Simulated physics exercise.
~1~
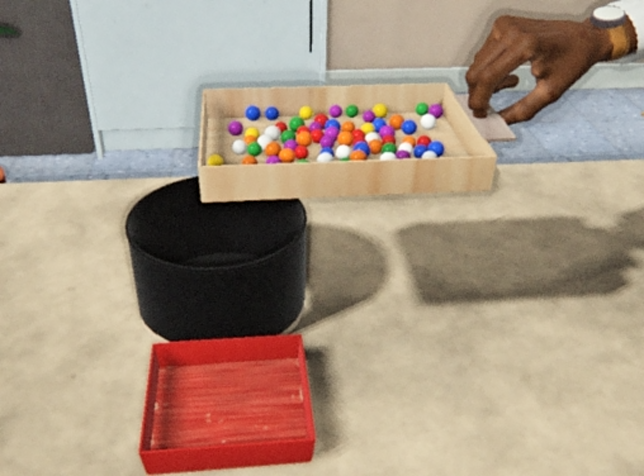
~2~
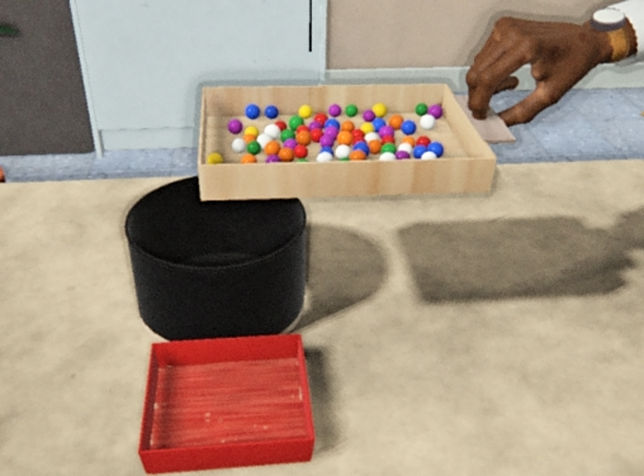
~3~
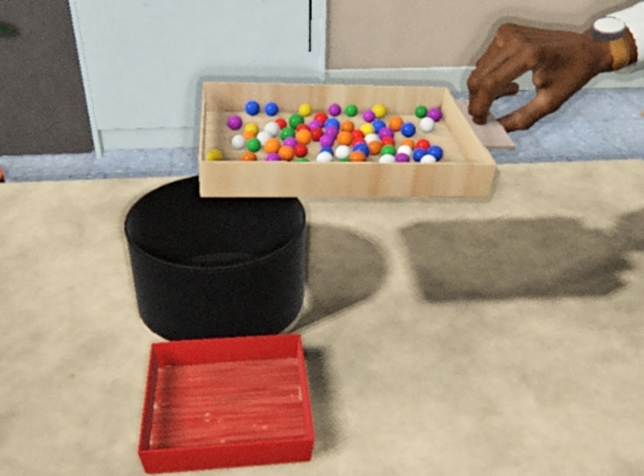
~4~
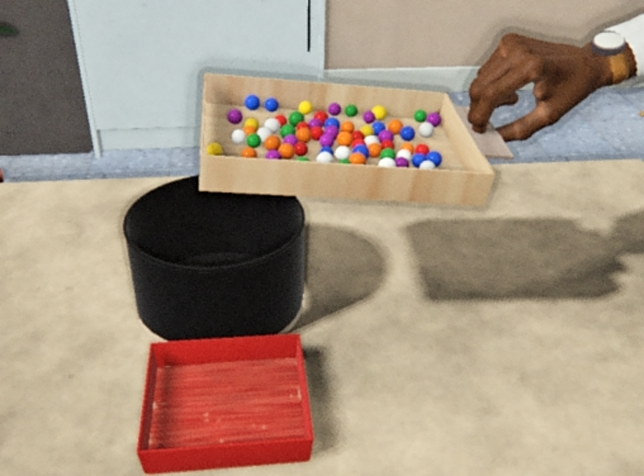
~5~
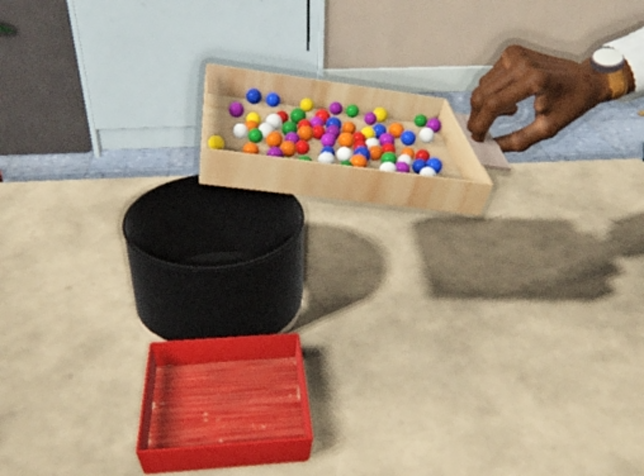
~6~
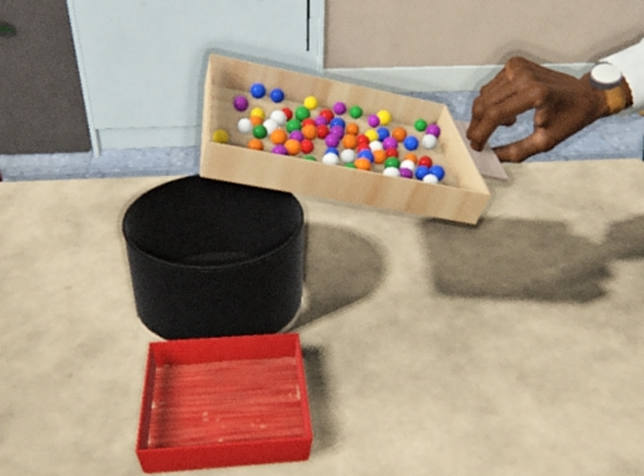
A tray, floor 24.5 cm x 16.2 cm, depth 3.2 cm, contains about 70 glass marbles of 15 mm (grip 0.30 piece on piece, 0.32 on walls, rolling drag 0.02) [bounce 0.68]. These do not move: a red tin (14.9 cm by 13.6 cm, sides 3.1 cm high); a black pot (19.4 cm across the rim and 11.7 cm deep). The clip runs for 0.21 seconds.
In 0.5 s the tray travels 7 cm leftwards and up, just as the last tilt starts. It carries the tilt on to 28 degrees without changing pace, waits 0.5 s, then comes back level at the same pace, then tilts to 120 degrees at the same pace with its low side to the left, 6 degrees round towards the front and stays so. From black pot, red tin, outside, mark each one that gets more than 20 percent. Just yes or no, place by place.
Black pot - yes, red tin - yes, outside - yes.
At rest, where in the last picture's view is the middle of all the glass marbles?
Resting centre: Approx. (212, 340) px.
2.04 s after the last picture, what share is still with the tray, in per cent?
Around 75 percent of the load is still with the tray.
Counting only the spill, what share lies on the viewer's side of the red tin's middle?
Share of spill: Approx. 30 %.
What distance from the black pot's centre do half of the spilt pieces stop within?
That distance comes to about 64 centimetres.
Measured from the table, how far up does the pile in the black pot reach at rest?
Measured height, approx. 2.0 cm.
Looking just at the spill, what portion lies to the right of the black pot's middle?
40 %.
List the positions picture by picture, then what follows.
Tray at (351, 165); tilt 0 degrees; leading edge at (202, 124); middle of the load at (328, 143); red tin at (228, 388); black pot at (217, 217), in the first frame.
Tray at (351, 165); tilt 1 degrees; leading edge at (202, 122); middle of the load at (327, 142), in the second frame.
Tray at (351, 166); tilt 3 degrees; leading edge at (202, 118); middle of the load at (327, 142), in the third frame.
Tray at (352, 168); tilt 7 degrees; low side right; leading edge at (204, 110); middle of the load at (327, 141), in the fourth frame.
Tray at (354, 170); tilt 11 degrees; low side right; leading edge at (206, 102); middle of the load at (328, 141), in the fifth frame.
Tray at (355, 173); tilt 15 degrees; low side right; leading edge at (210, 94); middle of the load at (333, 142); red tin at (225, 387); black pot at (214, 215), in the sixth frame.
Then, 0.79 s after the last picture, tilt 25 degrees; tray 100 %; middle of all pieces on or above the table near (402, 174).
Then, 1.43 s after the last picture, tilt 26 degrees; tray 100 %; middle of all pieces on or above the table near (328, 102).
Then, 2.04 s after the last picture, tilt 84 degrees; outside 5 %, tray 75 %, black pot 5 %, in the air 10 %; middle of all pieces on or above the table near (212, 232).
Then, 2.61 s after the last picture, tilt 120 degrees; outside 25 %, red tin 35 %, black pot 35 %, in the air 5 %; middle of all pieces on or above the table near (194, 338).
In the end, outside 25 %, red tin 35 %, tray 0 %, black pot 35 %.
